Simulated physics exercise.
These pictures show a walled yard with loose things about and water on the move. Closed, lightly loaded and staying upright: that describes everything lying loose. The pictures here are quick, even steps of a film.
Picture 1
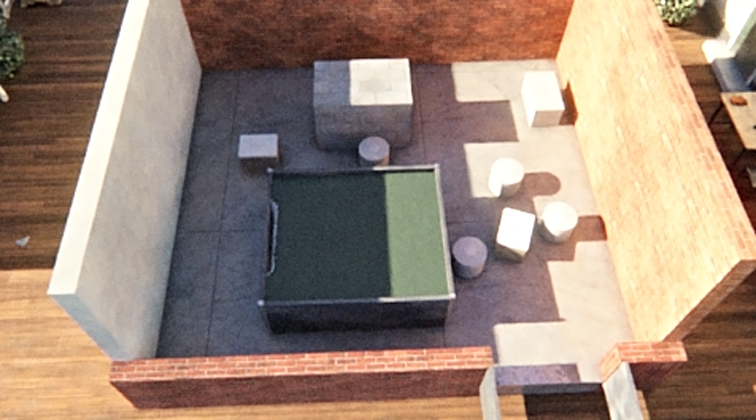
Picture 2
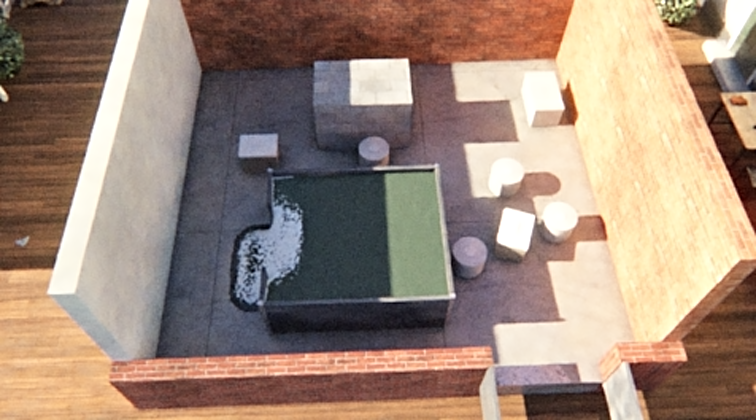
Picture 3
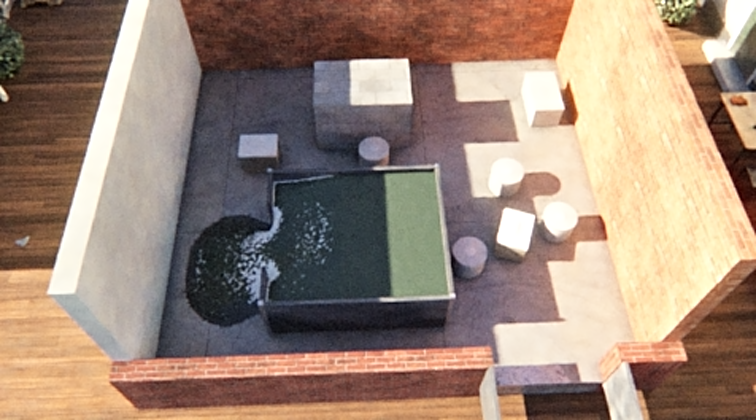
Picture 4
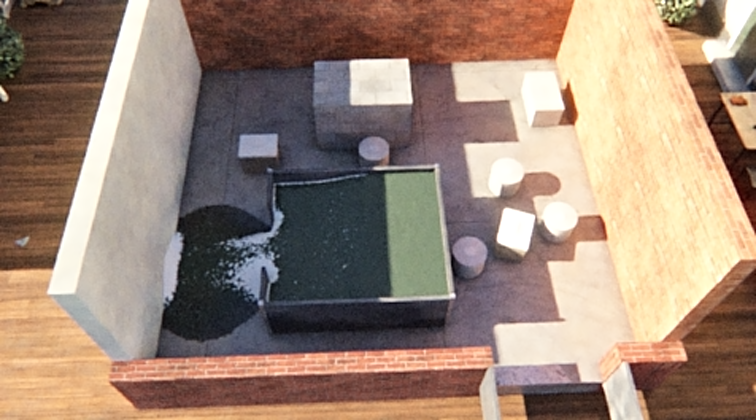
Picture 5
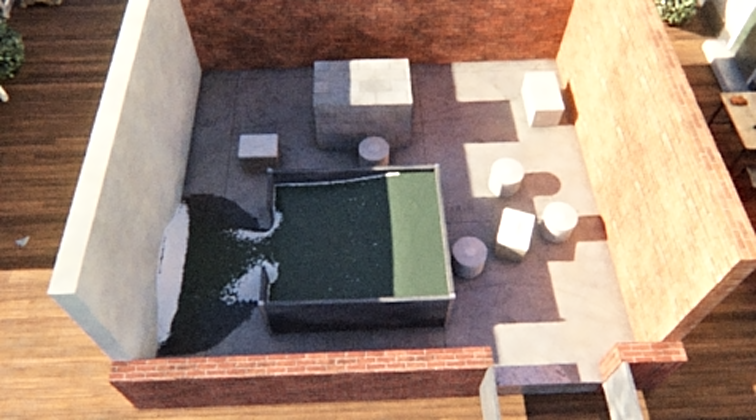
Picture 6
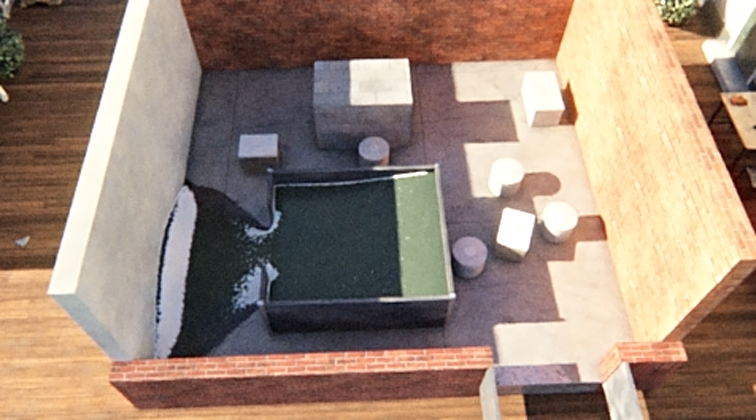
Dark green water bursts through a gap in the left side of a square, dark-walled tank, seen from a high, fixed viewpoint above a walled yard of brick and pale plaster. Around the tank stand a large grey block, a small block behind it to the left, and pale blocks and round stools to the right. The water spreads foaming across the floor to the left wall, then fans along it, while the loose things stay still.
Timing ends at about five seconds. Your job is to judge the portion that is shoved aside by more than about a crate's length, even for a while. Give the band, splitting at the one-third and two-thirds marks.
It does not reach a third.
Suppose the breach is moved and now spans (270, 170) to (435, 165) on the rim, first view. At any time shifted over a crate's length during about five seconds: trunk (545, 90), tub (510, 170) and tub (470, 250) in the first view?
The first: Went past that; the second: Went past that; the third: Fell short.
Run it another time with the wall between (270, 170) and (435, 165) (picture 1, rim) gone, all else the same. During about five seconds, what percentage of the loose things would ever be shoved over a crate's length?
About 60 %.
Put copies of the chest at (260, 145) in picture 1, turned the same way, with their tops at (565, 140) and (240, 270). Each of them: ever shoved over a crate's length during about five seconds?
Result by item: Stays where it is / gets dislodged.
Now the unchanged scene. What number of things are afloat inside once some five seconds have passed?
That number is 1.
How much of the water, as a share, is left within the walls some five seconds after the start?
Roughly 98 in a hundred.
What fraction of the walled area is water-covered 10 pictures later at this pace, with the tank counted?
40 per cent or so.
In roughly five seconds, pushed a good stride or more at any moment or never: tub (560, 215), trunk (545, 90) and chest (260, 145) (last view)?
The first one stayed within range, the second stayed within range and the third traveled far.
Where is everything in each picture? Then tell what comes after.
A trunk at (545, 90), on the bottom; a tub at (374, 148), on the bottom; 0 of 7 have shifted, in the first picture.
A trunk at (545, 90) rests on the ground; a tub at (374, 148) rests on the ground; 0 of 7 have shifted, in the second picture.
A trunk at (545, 90), on the bottom; a tub at (374, 148), on the bottom; 0 of 7 have shifted, in the third picture.
A trunk at (545, 90), on the bottom; a tub at (374, 148), on the bottom; 0 of 7 have shifted, in the fourth picture.
A trunk at (545, 90), on the bottom; a tub at (374, 148), on the bottom; 0 of 7 have shifted, in the fifth picture.
A trunk at (545, 90) rests on the ground; a tub at (374, 148), on the bottom; 0 of 7 have shifted, in the sixth picture.
A moment on, 0 of 7 are well off their spots; 0 afloat.
Next, 0 of 7 are well off their spots; 0 afloat.
Later, 1 of 7 are well off their spots; 0 afloat.
In the end, 1 of 7 are well off their spots, and 1 have been at some point; 1 afloat.
